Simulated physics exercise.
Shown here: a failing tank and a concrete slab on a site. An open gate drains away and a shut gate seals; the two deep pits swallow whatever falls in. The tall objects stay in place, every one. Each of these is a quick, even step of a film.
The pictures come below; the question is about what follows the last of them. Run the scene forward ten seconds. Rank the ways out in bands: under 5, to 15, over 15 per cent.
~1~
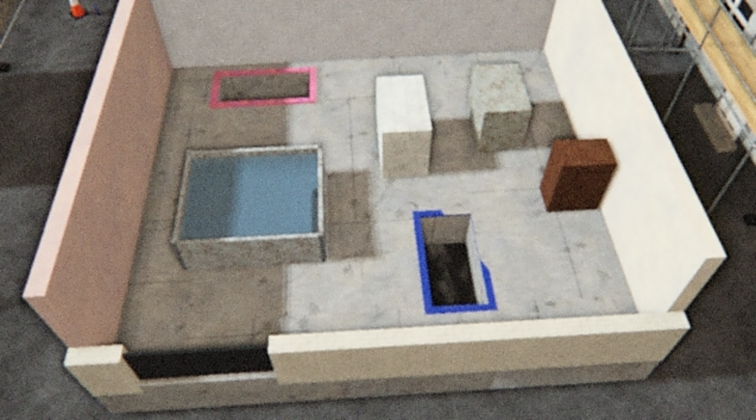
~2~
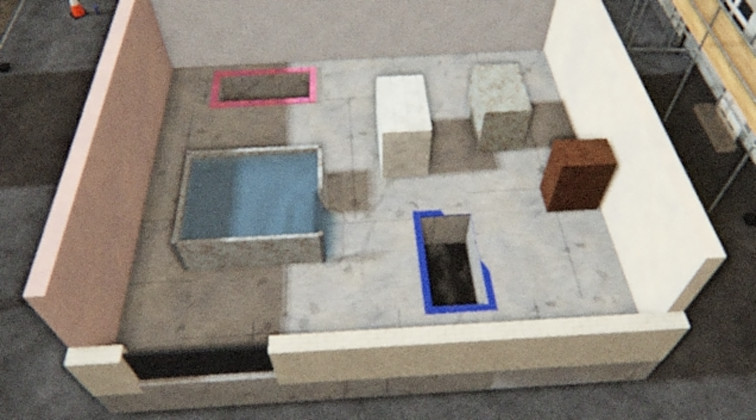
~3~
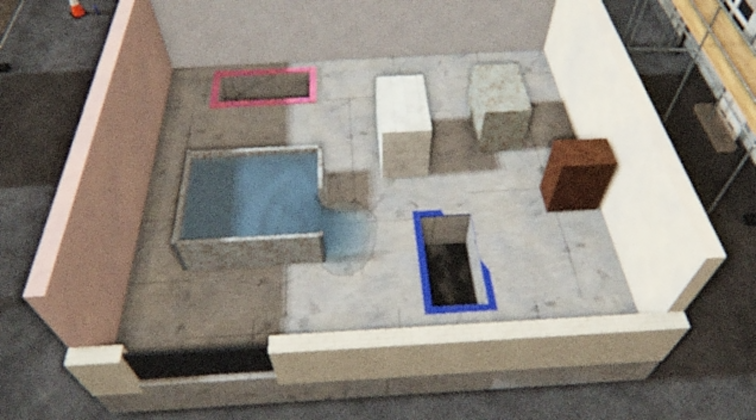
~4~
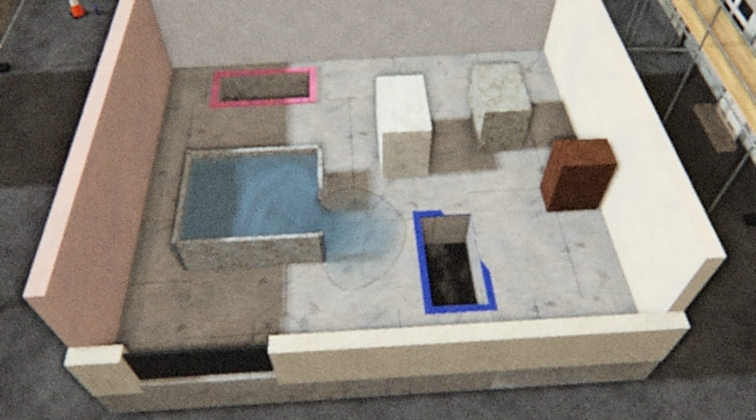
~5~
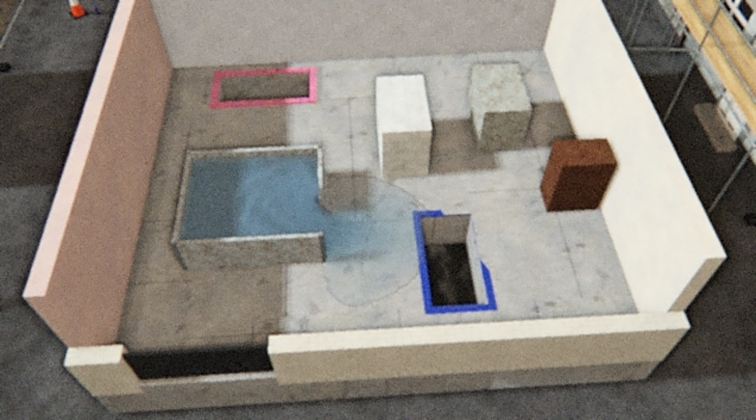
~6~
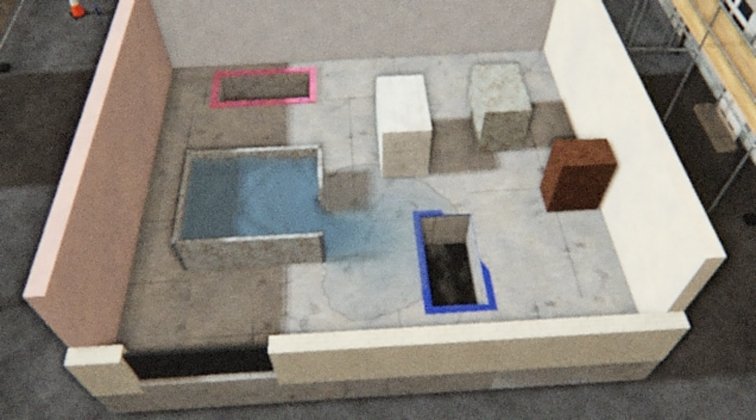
As I see it, the gate gets hardly any of it - below five per cent. The pink pit gets hardly any of it - below five per cent. The blue pit gets a big share of it - past fifteen per cent.
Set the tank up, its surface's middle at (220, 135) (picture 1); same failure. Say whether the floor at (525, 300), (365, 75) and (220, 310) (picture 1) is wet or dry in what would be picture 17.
Going through the three spots, I'd say high and dry, swamped, high and dry.
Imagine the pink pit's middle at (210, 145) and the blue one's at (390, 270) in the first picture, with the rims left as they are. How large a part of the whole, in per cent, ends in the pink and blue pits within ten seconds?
I reckon pink ends up with 0 percent and blue with 65 percent.
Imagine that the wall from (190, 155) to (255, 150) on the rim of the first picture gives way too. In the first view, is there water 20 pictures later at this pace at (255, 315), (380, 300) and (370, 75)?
So the first one is left untouched, the next left untouched, and the last drenched.
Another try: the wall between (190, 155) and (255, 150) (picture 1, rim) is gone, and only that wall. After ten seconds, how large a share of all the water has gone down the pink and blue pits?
Approximately, pink takes 50 % and blue takes 0 %.
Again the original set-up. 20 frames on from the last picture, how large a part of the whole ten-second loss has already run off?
Share gone by then: About 55 %.
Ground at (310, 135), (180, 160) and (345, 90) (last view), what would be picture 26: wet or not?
Point by point: Unwetted; unwetted; unwetted.
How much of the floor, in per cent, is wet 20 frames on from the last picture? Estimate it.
My estimate is roughly 30 percent.
A moment on, water covers 15 % of the floor; the gate 0 %, the pink pit 0 %, the blue pit 9 %.
Next, water covers 20 % of the floor; the gate 0 %, the pink pit 0 %, the blue pit 18 %.
Then, water covers 30 % of the floor; the gate 0 %, the pink pit 0 %, the blue pit 28 %.
Later, water covers 45 % of the floor; the gate 0 %, the pink pit 0 %, the blue pit 40 %.
In the end, water covers 60 % of the floor; the gate 0 %, the pink pit 0 %, the blue pit 52 %.
